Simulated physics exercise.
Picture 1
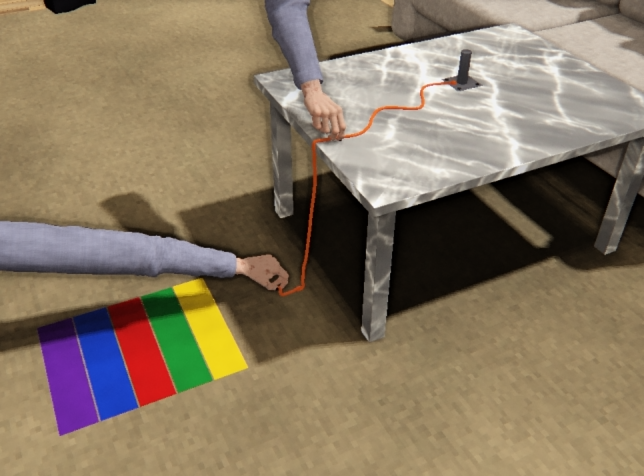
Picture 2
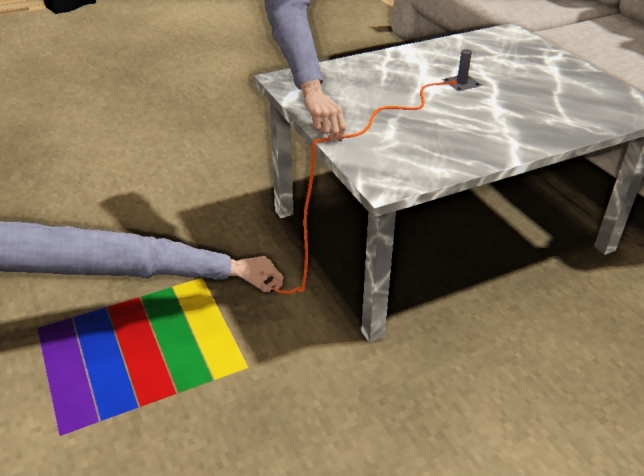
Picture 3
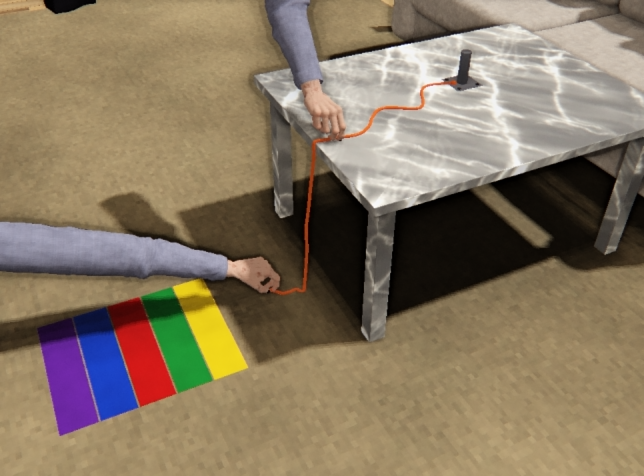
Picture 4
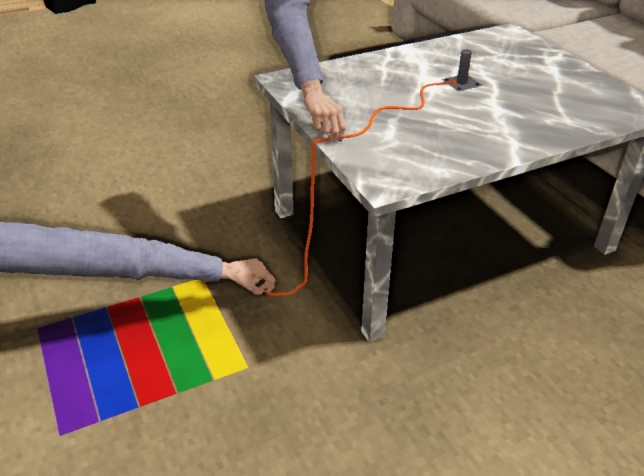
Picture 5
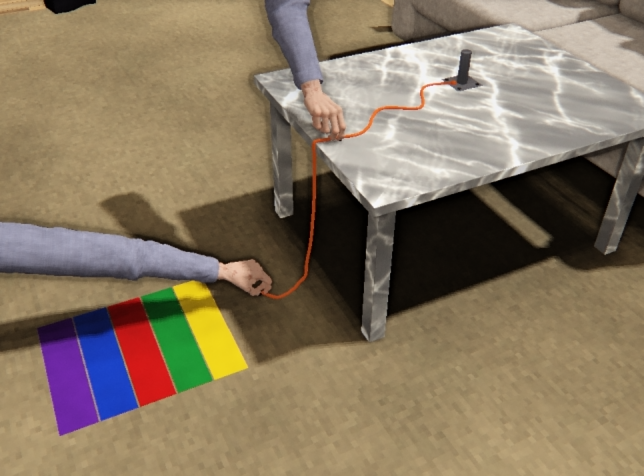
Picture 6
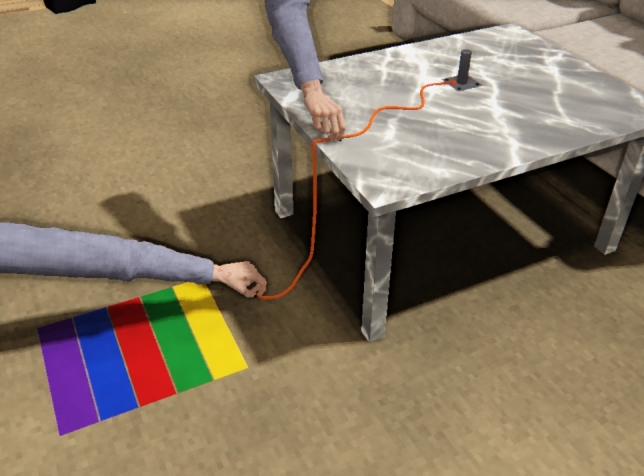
A hand slowly draws the orange cord's end slightly left while another pinches it at the table's edge.
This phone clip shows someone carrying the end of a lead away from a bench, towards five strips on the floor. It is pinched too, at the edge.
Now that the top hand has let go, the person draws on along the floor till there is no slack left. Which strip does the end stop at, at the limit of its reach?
It stops at the red strip.
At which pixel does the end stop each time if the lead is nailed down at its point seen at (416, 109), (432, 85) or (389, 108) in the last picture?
That would be (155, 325) for the first, (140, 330) for the second and (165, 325) for the third.
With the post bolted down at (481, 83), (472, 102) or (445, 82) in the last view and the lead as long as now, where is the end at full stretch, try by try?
Respectively (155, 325), (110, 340) and (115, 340).
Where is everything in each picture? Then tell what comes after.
In the first picture, end (279, 287); yellow (223, 356); green (188, 368); red (152, 381); blue (114, 394); purple (74, 408).
In the second picture, end (274, 289); lead through (426, 87) (400, 108) (366, 130) (313, 160) (305, 221) (305, 273).
In the third picture, end (271, 290).
In the fourth picture, end (266, 291); lead through (426, 87) (400, 108) (366, 130) (313, 160) (312, 219) (306, 273).
In the fifth picture, end (263, 292).
In the sixth picture, end (258, 294); lead through (426, 87) (400, 108) (366, 130) (314, 159) (314, 219) (301, 272).
Early on, end near (187, 317); over green.
Midway, end near (154, 328); over green.
At the end of the slack, end near (133, 334); over red. Over red.
